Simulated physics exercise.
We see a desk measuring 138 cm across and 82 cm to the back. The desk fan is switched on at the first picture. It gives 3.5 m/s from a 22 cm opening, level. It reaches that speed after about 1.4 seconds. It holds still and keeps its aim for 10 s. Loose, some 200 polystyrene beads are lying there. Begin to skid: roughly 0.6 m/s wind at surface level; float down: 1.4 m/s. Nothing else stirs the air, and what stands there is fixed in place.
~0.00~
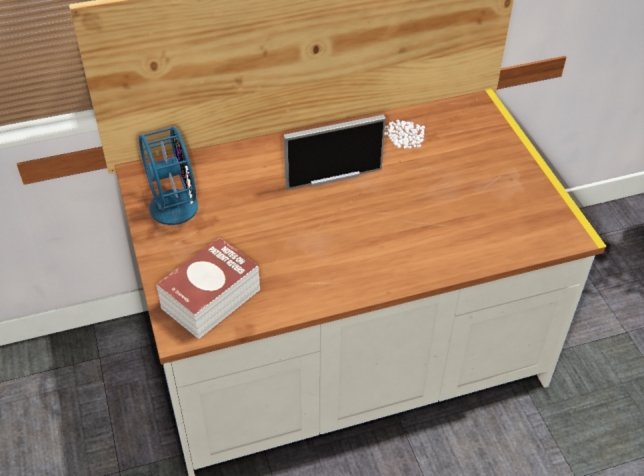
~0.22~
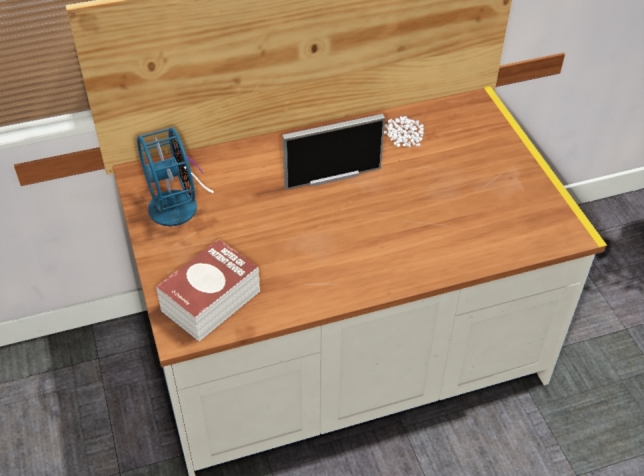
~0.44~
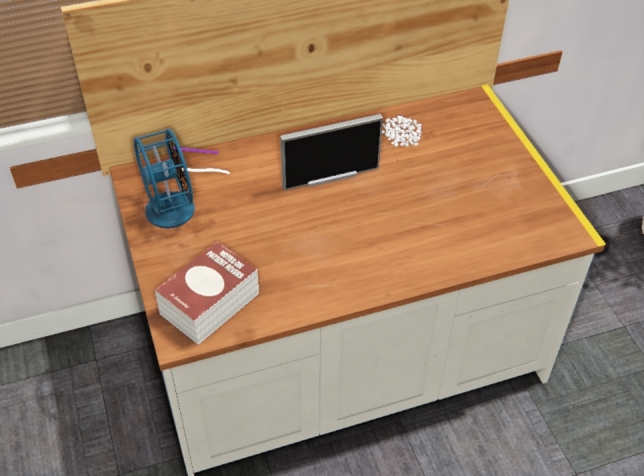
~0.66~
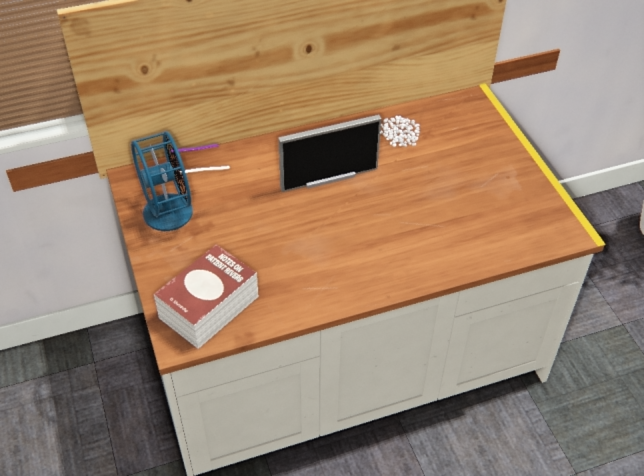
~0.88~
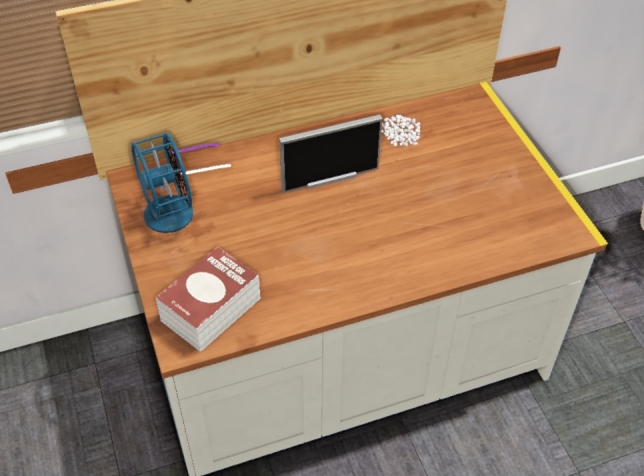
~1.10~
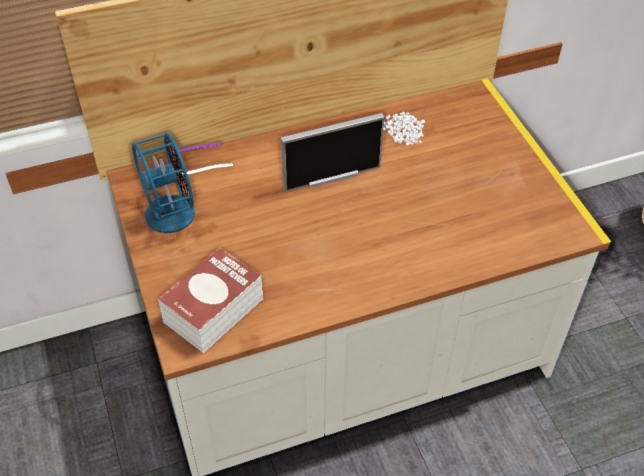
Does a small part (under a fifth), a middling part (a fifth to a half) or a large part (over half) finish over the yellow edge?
A large part.
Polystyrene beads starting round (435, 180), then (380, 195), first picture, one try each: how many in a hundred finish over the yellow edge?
Taking the two spots in order, I'd say around 100 percent and then 80 percent.
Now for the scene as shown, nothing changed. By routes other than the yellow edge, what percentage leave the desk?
About 0 %.
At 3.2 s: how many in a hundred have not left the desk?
About 0 per cent remain.
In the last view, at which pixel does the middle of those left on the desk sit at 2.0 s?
About (542, 167).
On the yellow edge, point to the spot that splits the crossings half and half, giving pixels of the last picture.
(536, 143).
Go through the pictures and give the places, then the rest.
The middle of the polystyrene beads is near (405, 134), none has stirred yet and the mouth of the desk fan is at (167, 168), in the first picture.
The middle of the polystyrene beads is near (404, 132), none has stirred yet and the yellow edge is centred on (543, 159), in the second picture.
The middle of the polystyrene beads is near (402, 131), none has stirred yet, the top of a laptop is at (332, 126) and the top of a book is at (206, 280), in the third picture.
The middle of the polystyrene beads is near (400, 132) and none has stirred yet, in the fourth picture.
The middle of the polystyrene beads is near (401, 131) and none has stirred yet, in the fifth picture.
The middle of the polystyrene beads is near (406, 129), the farthest in sight from the desk fan is at (423, 122) and about 15 % have left their places, in the sixth picture.
After 2.0 s, 76 % are on the move or not yet settled, 76 % are over the yellow edge; the middle of those still in play is near (548, 163).
After 3.2 s, 0 % are on the move or not yet settled, 100 % are over the yellow edge.
After 5.5 s, 0 % are on the move or not yet settled, 100 % are over the yellow edge.
After 10.0 s, at the end, 100 % are over the yellow edge.
